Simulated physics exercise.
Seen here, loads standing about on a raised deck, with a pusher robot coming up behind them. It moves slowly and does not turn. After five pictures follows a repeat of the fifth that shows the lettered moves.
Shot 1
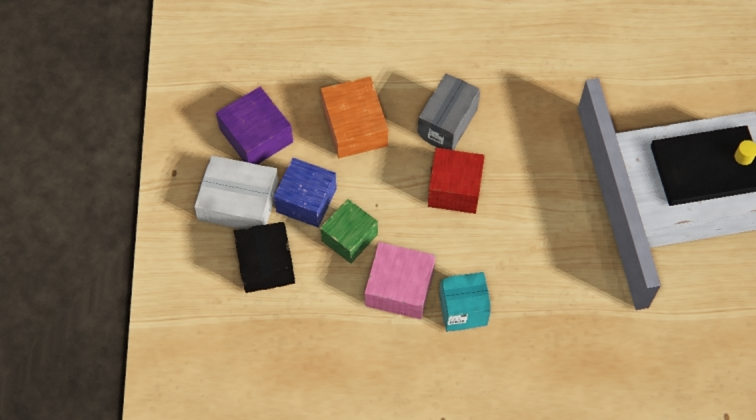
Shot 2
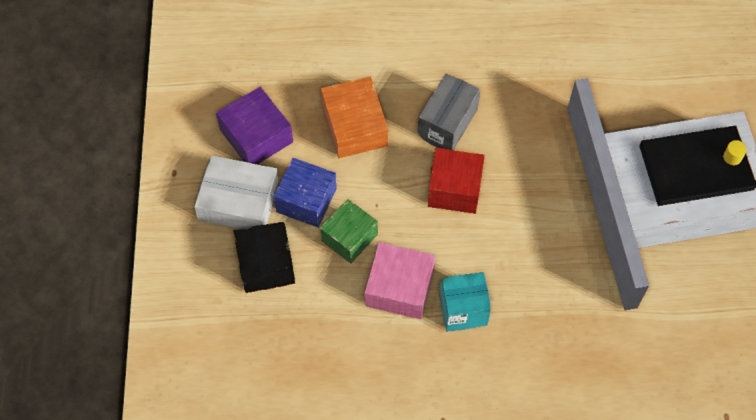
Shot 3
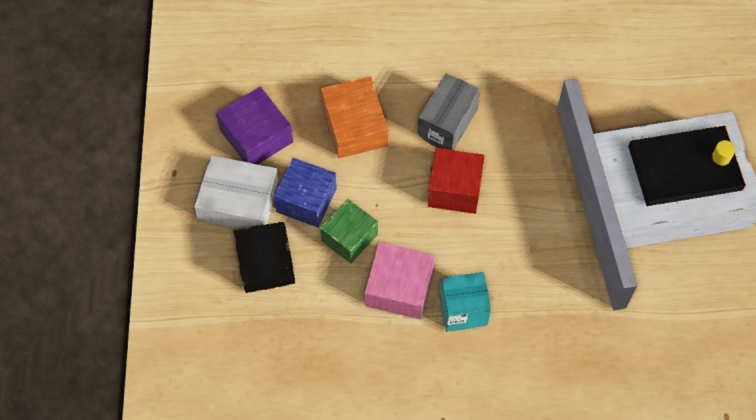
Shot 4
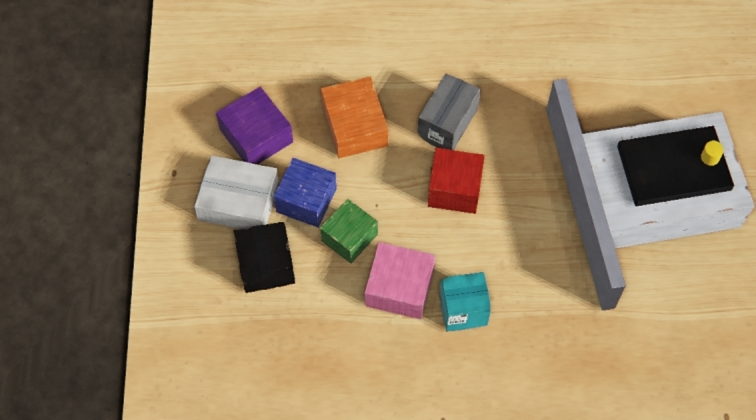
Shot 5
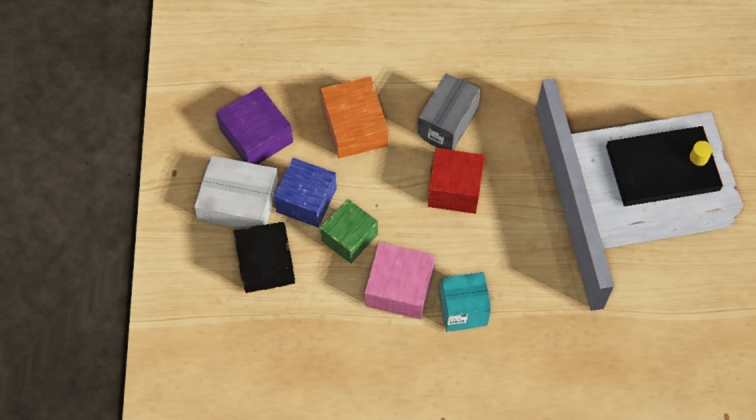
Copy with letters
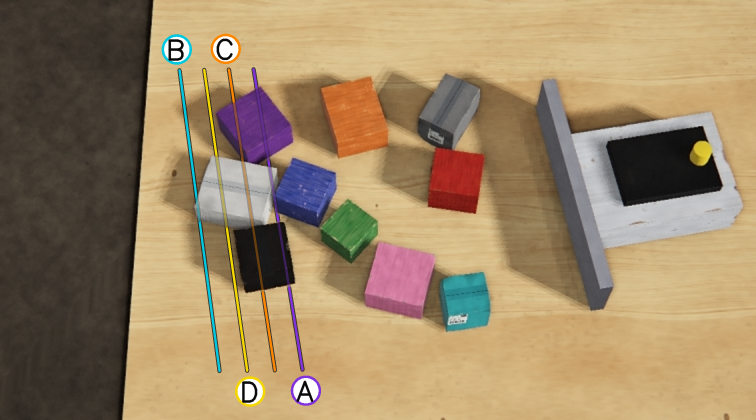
On a wooden deck, a grey-fronted pusher robot slides slowly left toward the still, colourful boxes.
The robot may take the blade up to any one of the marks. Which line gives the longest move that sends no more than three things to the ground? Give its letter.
Stop at D.
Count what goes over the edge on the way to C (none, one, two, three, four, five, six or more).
Two.
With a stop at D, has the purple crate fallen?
Yes.
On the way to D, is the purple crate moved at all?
Yes.
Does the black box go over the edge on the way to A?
No.
On the marked copy, A at (277, 211); B at (198, 212); C at (251, 211); D at (224, 212).
With D. Early on, robot (531, 168); turquoise parcel (443, 307); grey box (402, 116).
Further on, robot (405, 170); purple crate (183, 124); white parcel (181, 204).
At the end, robot (307, 171); purple crate over the edge; white parcel over the edge; two fallen.
As for the rest, A is within the limit but short; B drops five; C is within the limit but short.
